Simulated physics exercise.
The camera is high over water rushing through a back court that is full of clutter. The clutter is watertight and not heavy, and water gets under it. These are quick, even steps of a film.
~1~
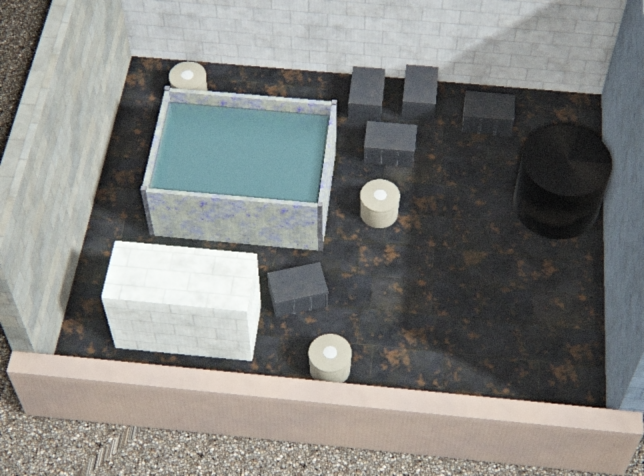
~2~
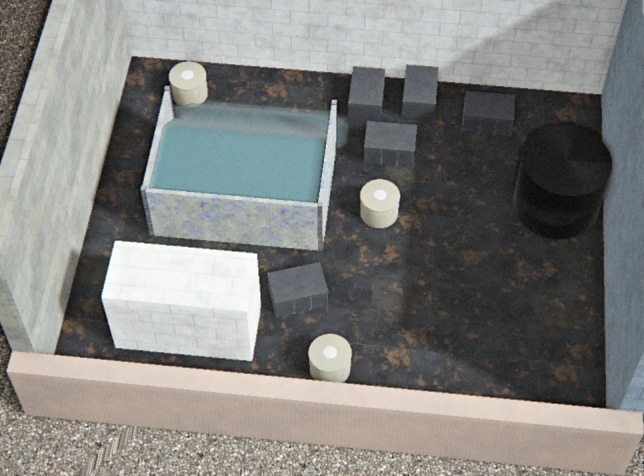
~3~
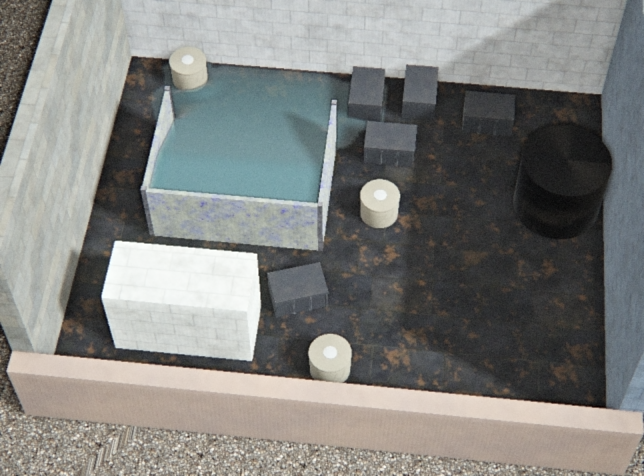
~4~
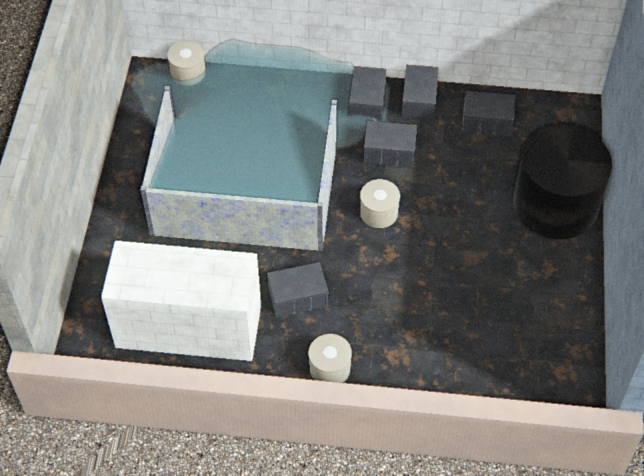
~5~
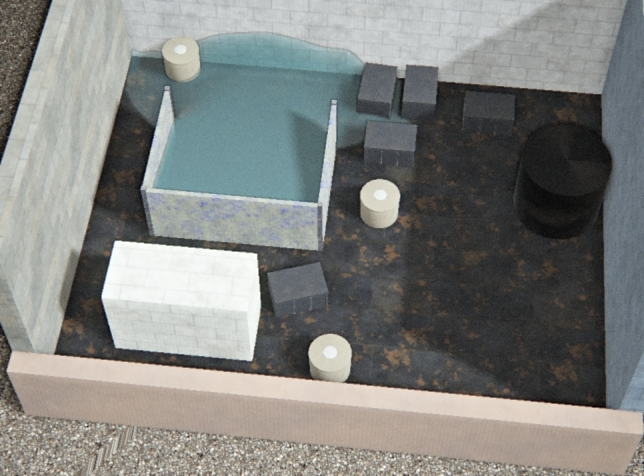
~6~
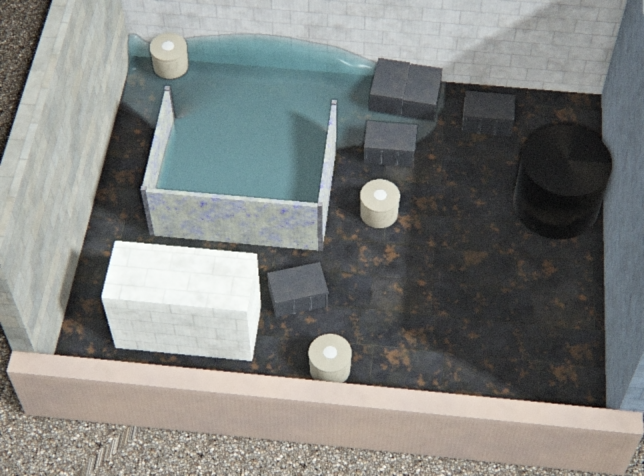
The clip shows water pouring from the far side of a walled tank and spreading along a courtyard's back wall, as a cream tub drifts slightly left and then a dark grey crate shifts right against its neighbour.
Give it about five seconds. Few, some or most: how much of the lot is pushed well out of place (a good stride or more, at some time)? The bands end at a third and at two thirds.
It is two thirds or more.
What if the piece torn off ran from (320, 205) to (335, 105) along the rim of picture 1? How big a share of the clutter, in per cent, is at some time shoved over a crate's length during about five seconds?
Close to 100 %.
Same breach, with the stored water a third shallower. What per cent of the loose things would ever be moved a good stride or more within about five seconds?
Roughly 50 per cent.
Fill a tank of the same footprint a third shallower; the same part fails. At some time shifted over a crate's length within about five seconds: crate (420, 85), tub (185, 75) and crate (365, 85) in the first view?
In that order: Pushed that far, yes, moved that far.
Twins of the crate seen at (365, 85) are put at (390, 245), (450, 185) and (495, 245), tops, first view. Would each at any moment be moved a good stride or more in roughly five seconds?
As listed: Less than that, that far or more, pushed that far.
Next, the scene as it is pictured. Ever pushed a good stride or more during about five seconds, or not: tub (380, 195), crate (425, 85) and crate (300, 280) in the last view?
In that order: Short of that, yes, under that.
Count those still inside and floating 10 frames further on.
That makes 4.
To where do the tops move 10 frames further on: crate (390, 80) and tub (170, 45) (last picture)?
Around (501, 153) and (104, 255).
A moment on, 2 of 8 are well off their spots; 1 afloat.
Next, 5 of 8 are well off their spots; 4 afloat.
Later, 5 of 8 are well off their spots; 3 afloat.
In the end, 5 of 8 are well off their spots, and 6 have been at some point; 5 afloat.
